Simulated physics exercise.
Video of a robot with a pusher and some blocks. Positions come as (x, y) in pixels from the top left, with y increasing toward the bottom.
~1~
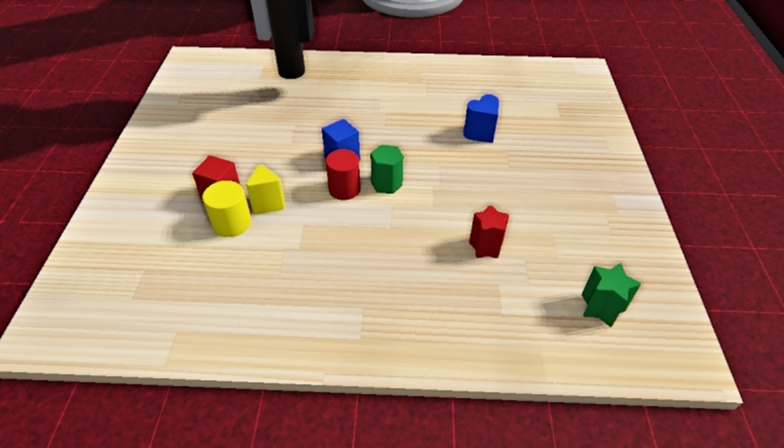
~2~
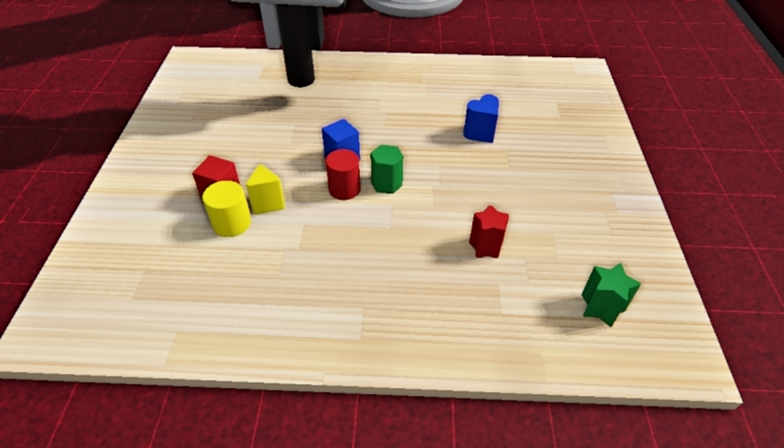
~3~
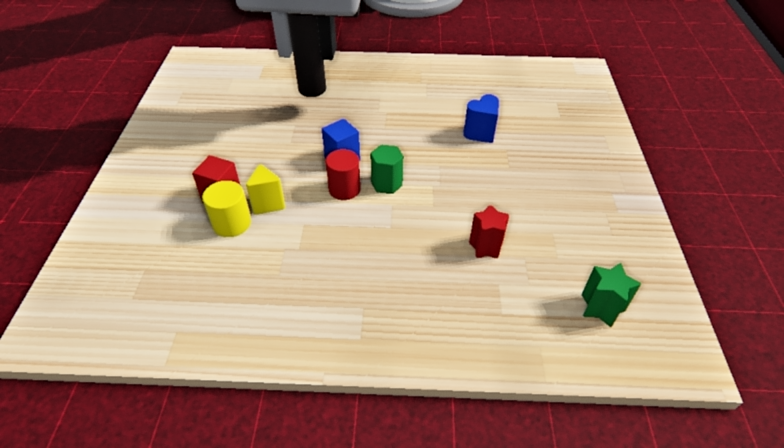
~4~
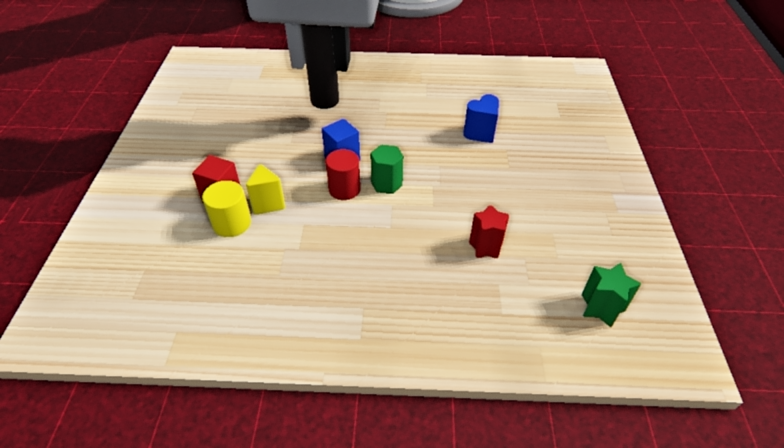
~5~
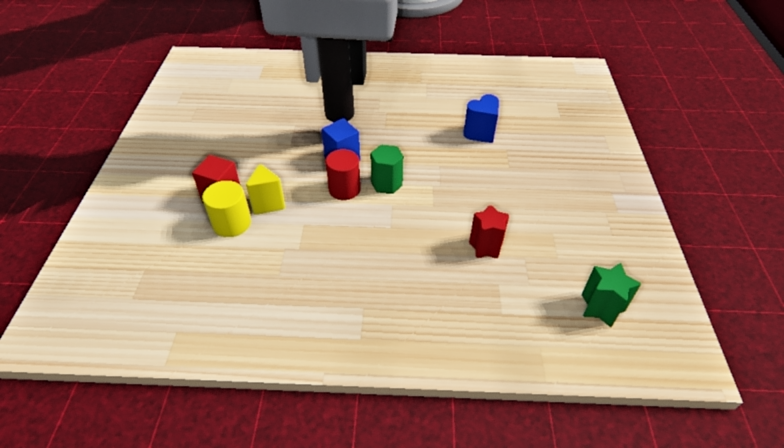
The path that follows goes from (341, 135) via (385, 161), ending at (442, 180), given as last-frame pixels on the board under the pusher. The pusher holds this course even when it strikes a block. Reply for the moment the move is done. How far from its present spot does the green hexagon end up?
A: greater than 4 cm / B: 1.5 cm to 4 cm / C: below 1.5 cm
Option C.
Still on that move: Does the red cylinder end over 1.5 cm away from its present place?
Going by the path, no.
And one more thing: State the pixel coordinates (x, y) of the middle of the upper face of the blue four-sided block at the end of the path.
I'd expect the centre of its top face to be at (352, 140).
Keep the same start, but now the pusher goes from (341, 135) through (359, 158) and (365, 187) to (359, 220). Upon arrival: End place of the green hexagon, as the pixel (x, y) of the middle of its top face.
If I read the scene right, the answer is (396, 170).
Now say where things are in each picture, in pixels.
In the first frame, pusher tip (292, 72); block tops, blue four-sided block (340, 129); red cylinder (342, 159); green hexagon (387, 154); blue heart (486, 104).
In the second frame, pusher (301, 80); blocks unchanged.
In the third frame, pusher (312, 90); blocks unchanged.
In the fourth frame, pusher (325, 101); blocks unchanged.
In the fifth frame, pusher (340, 115); blue four-sided block (340, 129); red cylinder (342, 159); green hexagon (387, 154); blue heart (486, 104).
What follows on the original path. One third of the way, pusher (368, 133); blue four-sided block (348, 139), turned 60° clockwise.
Two thirds of the way, pusher (404, 148); blue four-sided block (352, 140), turned 80° clockwise; red cylinder (340, 162); green hexagon (391, 158), turned 30° clockwise.
At the end, pusher (444, 159); blue four-sided block (352, 140), turned 80° clockwise; red cylinder (340, 162); green hexagon (392, 158), turned 35° clockwise; blue heart in place.
